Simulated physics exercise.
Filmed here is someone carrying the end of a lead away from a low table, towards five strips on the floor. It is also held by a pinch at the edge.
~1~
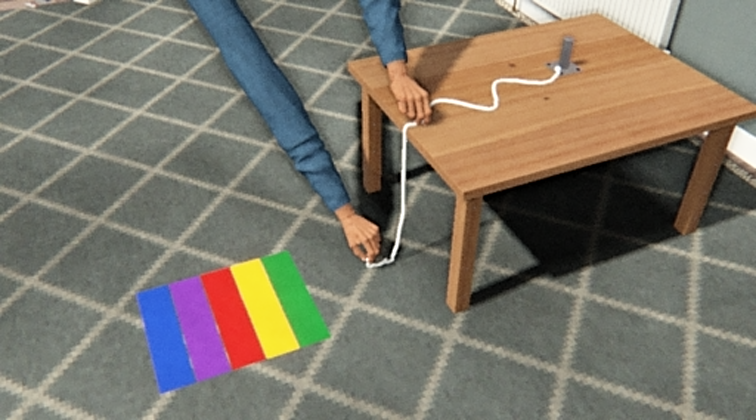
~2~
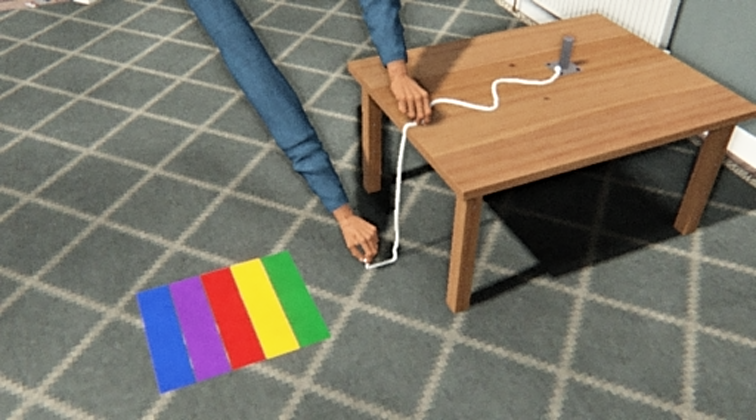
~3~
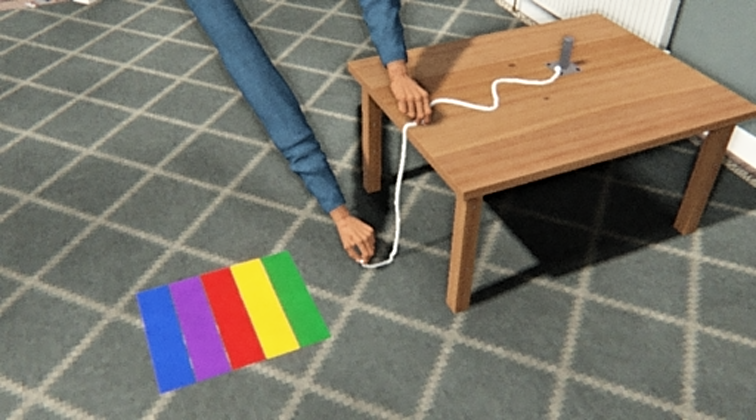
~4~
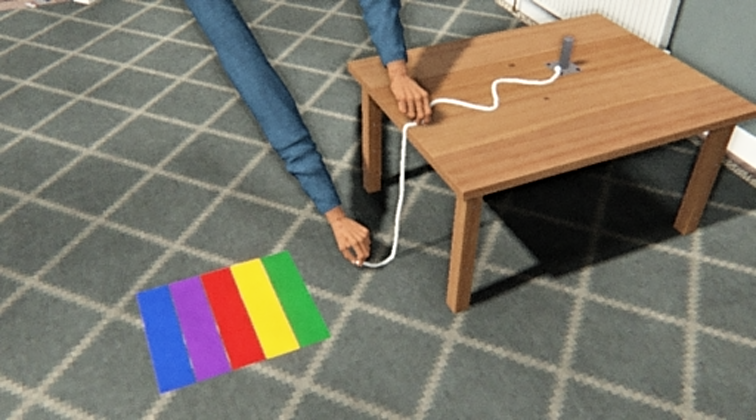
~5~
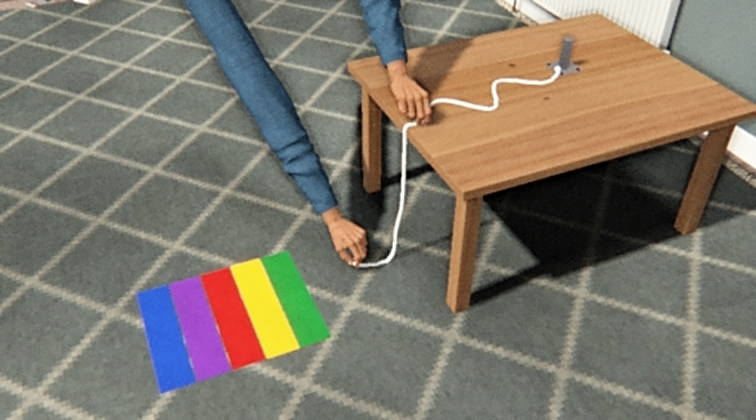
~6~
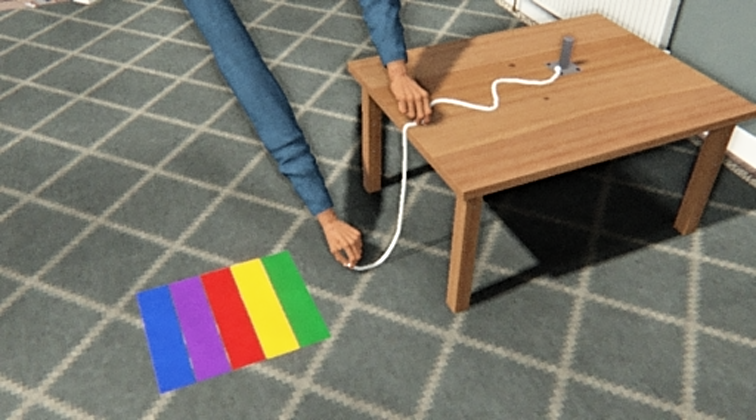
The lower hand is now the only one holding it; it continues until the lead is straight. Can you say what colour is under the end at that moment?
Yes, it is purple.
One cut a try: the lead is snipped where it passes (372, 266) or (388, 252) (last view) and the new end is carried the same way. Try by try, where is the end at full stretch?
It ends up at (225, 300) the first time and at (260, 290) the second.
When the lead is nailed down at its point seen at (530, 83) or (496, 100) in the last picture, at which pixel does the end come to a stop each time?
Try by try: (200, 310), (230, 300).
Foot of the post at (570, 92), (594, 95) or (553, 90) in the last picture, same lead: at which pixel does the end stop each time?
The places are (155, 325), (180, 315) and (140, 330).
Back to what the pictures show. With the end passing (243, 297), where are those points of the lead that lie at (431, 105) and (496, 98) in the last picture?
They end up somewhere around (399, 135) and (466, 100).
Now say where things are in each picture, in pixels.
In the first frame, end (367, 259); green (308, 325); yellow (276, 335); red (243, 346); purple (209, 357); blue (173, 369).
In the second frame, end (365, 260); lead through (547, 82) (494, 90) (457, 103) (416, 124) (399, 186) (397, 239).
In the third frame, end (362, 261).
In the fourth frame, end (357, 262); lead through (547, 82) (494, 90) (457, 103) (416, 124) (402, 185) (396, 239).
In the fifth frame, end (354, 263).
In the sixth frame, end (349, 265); lead through (547, 82) (494, 90) (457, 103) (416, 124) (404, 184) (395, 240).
A little later, end near (243, 297); over red.
Next, end near (209, 307); over purple.
When it is tight, end near (190, 313); over purple. Over purple.
